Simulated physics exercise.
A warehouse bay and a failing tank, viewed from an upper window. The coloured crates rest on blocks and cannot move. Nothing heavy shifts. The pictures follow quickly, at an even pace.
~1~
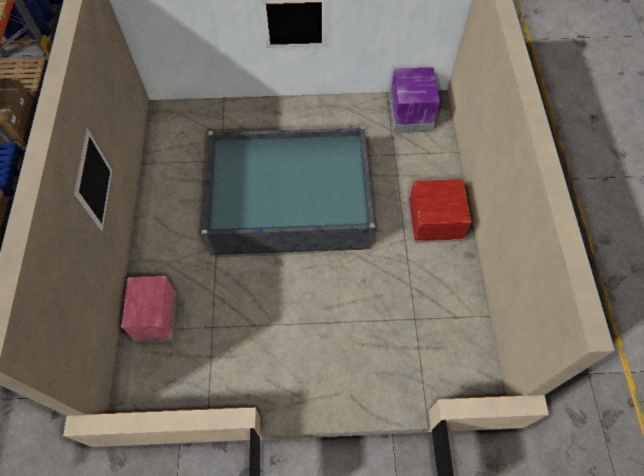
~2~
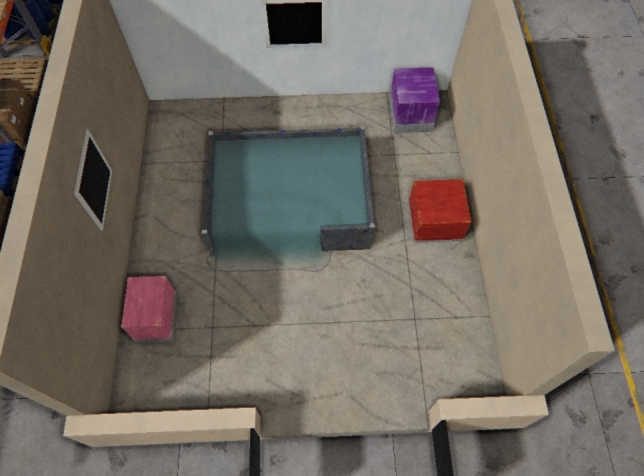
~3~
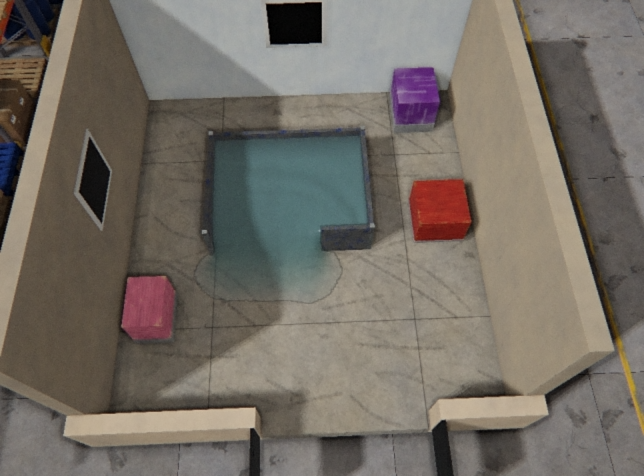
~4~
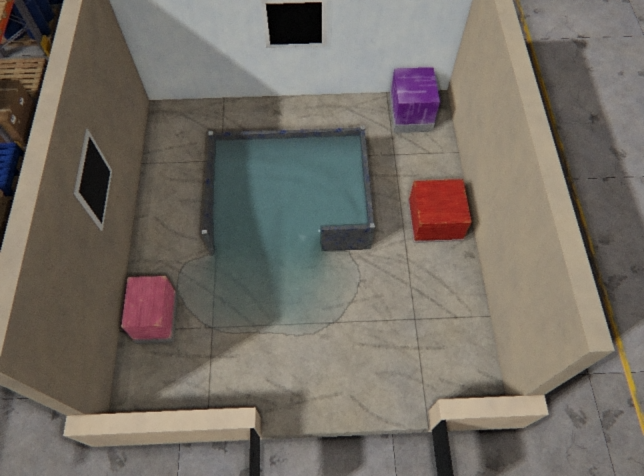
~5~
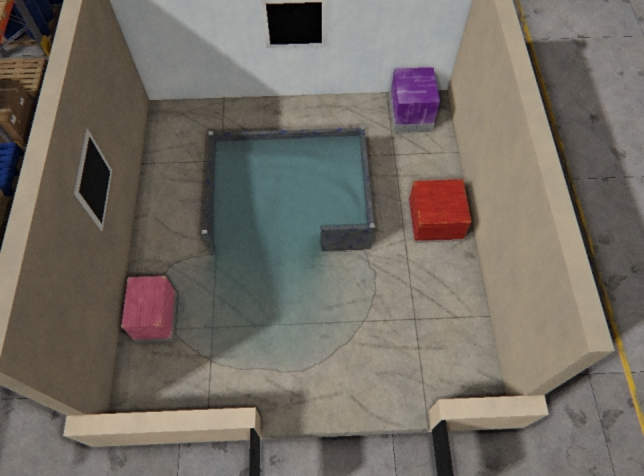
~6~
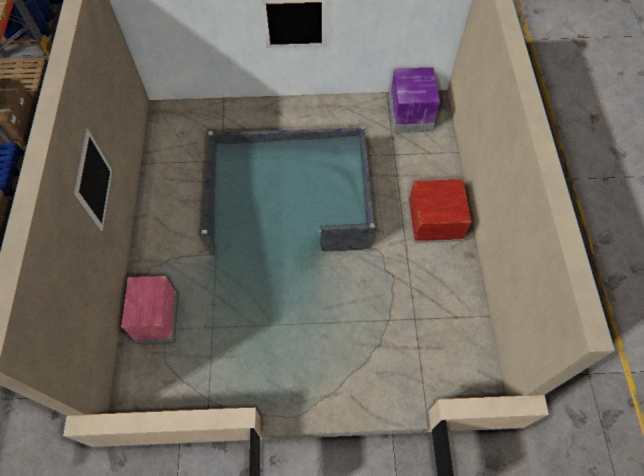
A walled warehouse bay with a concrete floor is seen from high above, through a view that stays still. A dark-framed tank of teal water sits near the middle, with a pink block at lower left, a red block to its right and a purple block at upper right. Most of the tank's front side gives way, and water pours through the gap, spreading forward across the floor in a widening, thinning sheet.
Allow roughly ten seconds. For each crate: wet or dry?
In the end the purple crate will be spared; the pink crate will be hit by the water; the red crate will be hit by the water.
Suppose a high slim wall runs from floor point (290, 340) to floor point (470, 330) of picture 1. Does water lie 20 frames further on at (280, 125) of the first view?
At that place: Not flooded.
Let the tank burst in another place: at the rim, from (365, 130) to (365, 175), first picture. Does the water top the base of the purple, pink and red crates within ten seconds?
In that case the purple crate is flooded, the pink crate is never flooded and the red crate is flooded.
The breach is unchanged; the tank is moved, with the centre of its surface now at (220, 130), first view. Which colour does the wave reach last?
The purple one comes last.
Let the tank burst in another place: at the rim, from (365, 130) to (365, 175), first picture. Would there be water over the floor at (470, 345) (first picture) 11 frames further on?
I'd say it's soaked there.
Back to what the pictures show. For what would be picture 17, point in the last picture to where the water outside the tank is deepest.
Near (108, 424).
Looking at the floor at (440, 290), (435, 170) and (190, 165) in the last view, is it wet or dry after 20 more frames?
First spared, second spared, third inundated.
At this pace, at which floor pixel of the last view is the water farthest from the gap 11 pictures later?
My guess would be about (502, 407).
A moment on, water covers 35 % of the floor; the purple crate not reached, the pink crate water round its plinth, the red crate not reached.
Next, water covers 40 % of the floor; the purple crate not reached, the pink crate water round its plinth, the red crate not reached.
Then, water covers 50 % of the floor; the purple crate not reached, the pink crate water round its plinth, the red crate not reached.
Later, water covers 75 % of the floor; the purple crate not reached, the pink crate water round its plinth, the red crate water round its plinth.
In the end, water covers 100 % of the floor; the purple crate stayed above the water, the pink crate was topped, the red crate was topped.
